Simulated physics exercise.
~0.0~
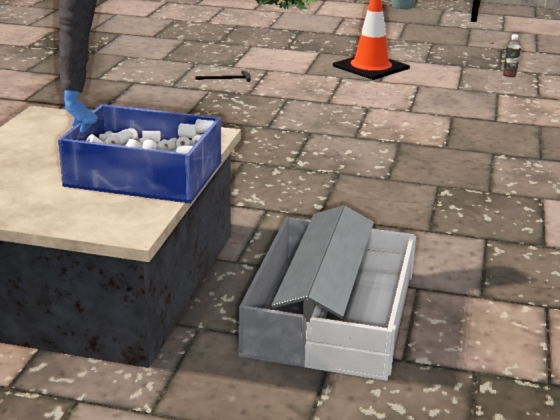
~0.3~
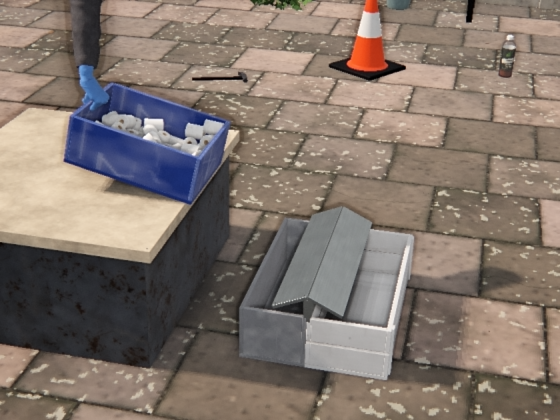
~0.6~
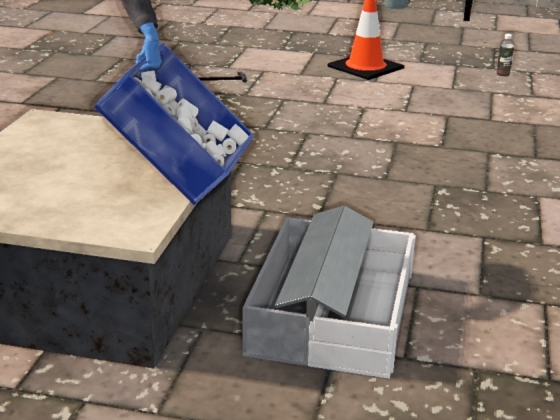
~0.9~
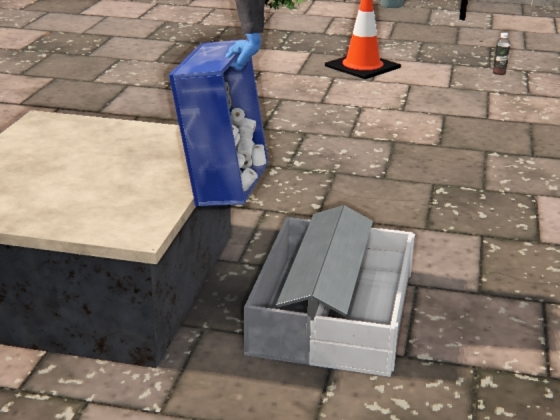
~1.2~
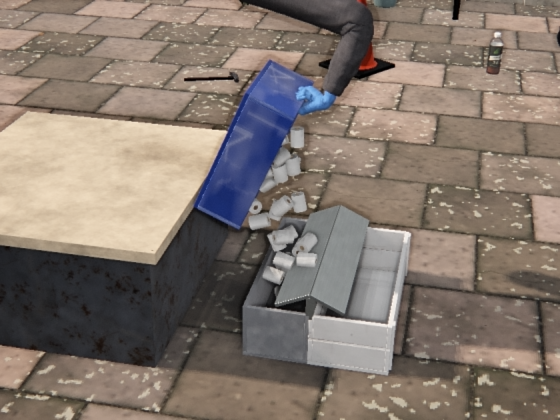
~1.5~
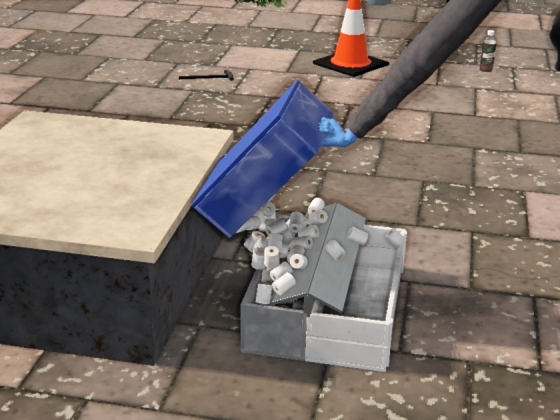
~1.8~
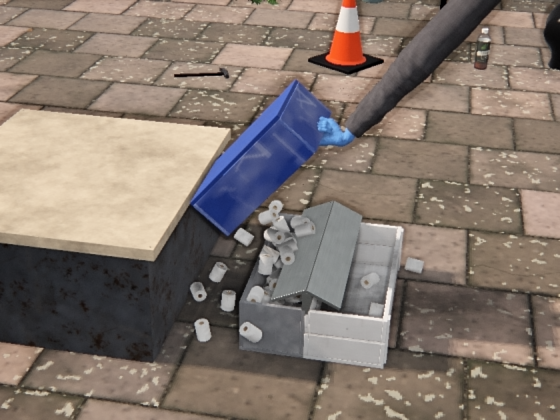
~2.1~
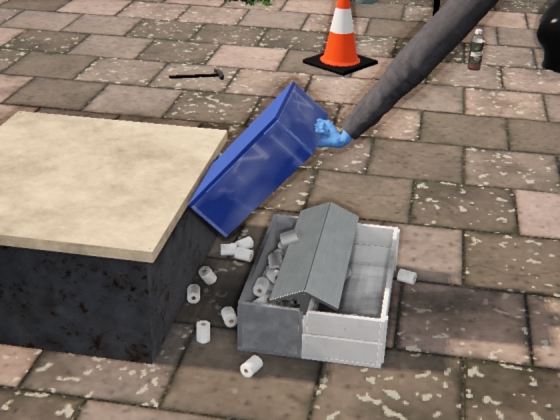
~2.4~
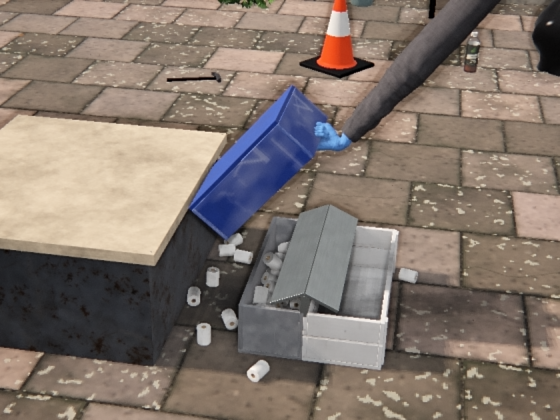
Blue crate tipped by a gloved hand, spilling white rolls mostly into a grey tub, with several landing on the paving.
